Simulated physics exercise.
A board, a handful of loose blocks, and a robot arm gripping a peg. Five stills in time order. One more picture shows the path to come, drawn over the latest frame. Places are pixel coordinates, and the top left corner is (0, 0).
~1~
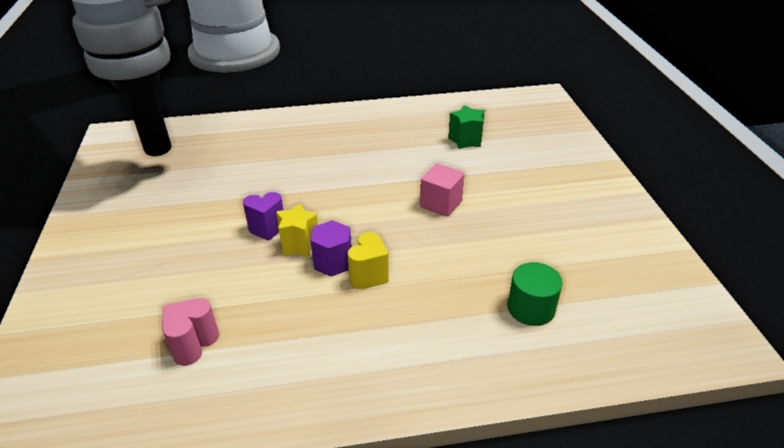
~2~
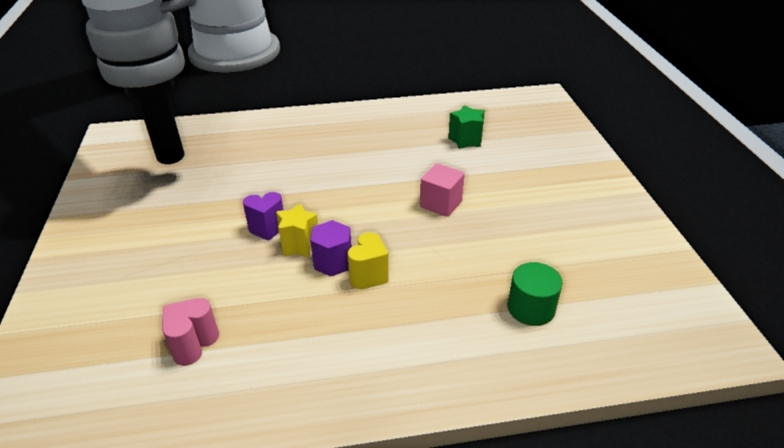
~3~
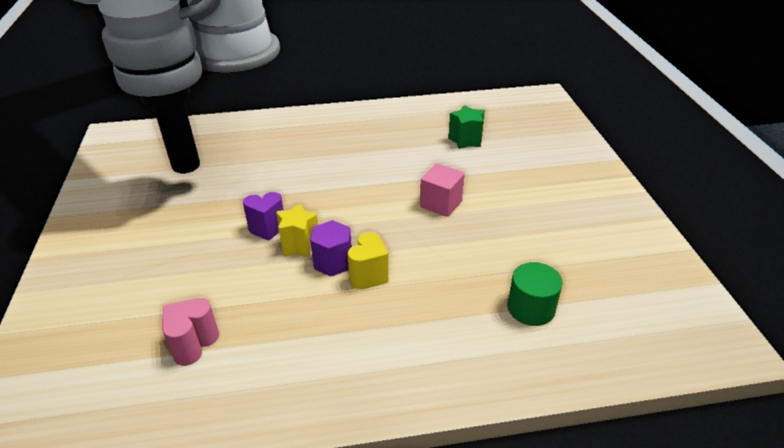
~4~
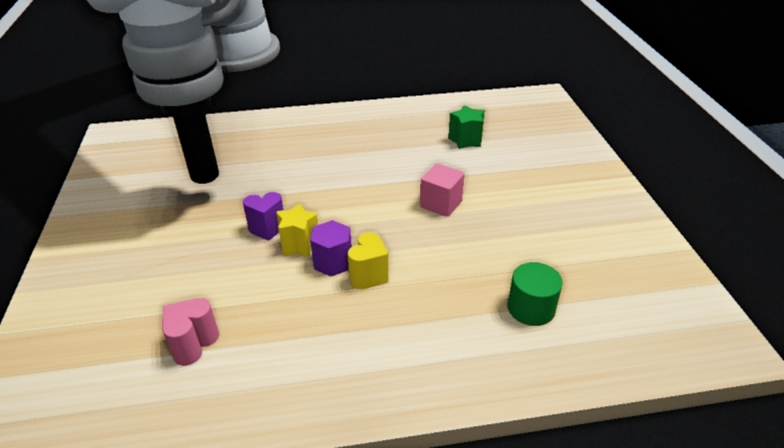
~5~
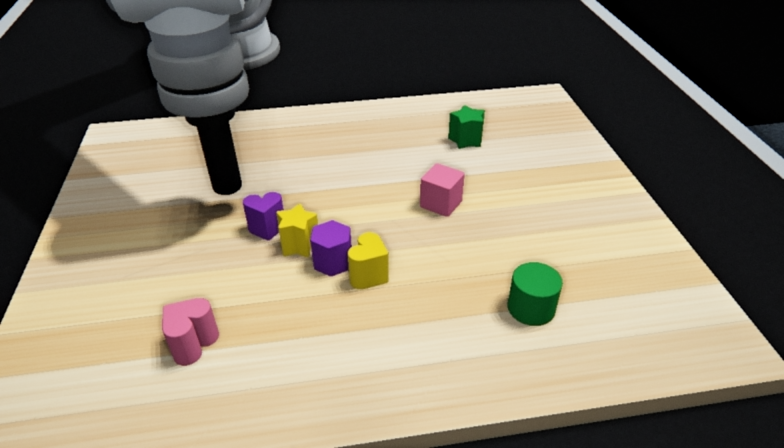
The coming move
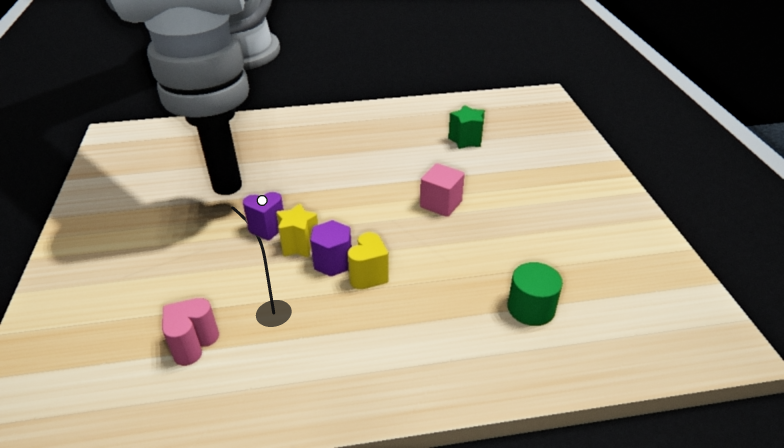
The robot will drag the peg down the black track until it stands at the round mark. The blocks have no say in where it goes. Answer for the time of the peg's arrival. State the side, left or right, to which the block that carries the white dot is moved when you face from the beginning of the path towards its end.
Out to the left.
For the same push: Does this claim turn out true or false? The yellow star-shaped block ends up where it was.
The statement is false.
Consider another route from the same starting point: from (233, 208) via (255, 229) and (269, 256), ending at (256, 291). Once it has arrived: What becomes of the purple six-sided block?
It ends up somewhere else.
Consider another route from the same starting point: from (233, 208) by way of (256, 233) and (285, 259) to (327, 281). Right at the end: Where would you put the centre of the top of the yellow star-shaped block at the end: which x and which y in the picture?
Answer: (333, 212).
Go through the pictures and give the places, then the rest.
The first picture shows peg tip at (159, 150); block tops, pink heart-shaped block at (183, 314); purple heart-shaped block at (262, 200); yellow star-shaped block at (295, 216); purple six-sided block at (330, 233).
The second picture shows peg at (171, 158); blocks unchanged.
The third picture shows peg at (187, 167); blocks unchanged.
The fourth picture shows peg at (205, 177); blocks unchanged.
The fifth picture shows peg at (228, 188); pink heart-shaped block at (183, 314); purple heart-shaped block at (262, 200); yellow star-shaped block at (295, 216); purple six-sided block at (330, 233).
Path on the board, from (233, 208) through (257, 234) and (267, 270) to (274, 313); the dot is on the purple heart-shaped block.
On the path given first. One third of the way, peg at (253, 215); purple heart-shaped block at (281, 211), turned 45° anticlockwise; yellow star-shaped block at (310, 219), turned 20° clockwise; purple six-sided block at (335, 234).
Two thirds of the way, peg at (263, 251); purple heart-shaped block at (285, 218), turned 115° anticlockwise; yellow star-shaped block at (319, 217), turned 25° clockwise; purple six-sided block at (340, 235), turned 15° clockwise.
At the end, peg at (269, 293); pink heart-shaped block in place; purple heart-shaped block at (285, 218), turned 115° anticlockwise; yellow star-shaped block at (319, 217), turned 25° clockwise; purple six-sided block at (340, 235), turned 15° clockwise.
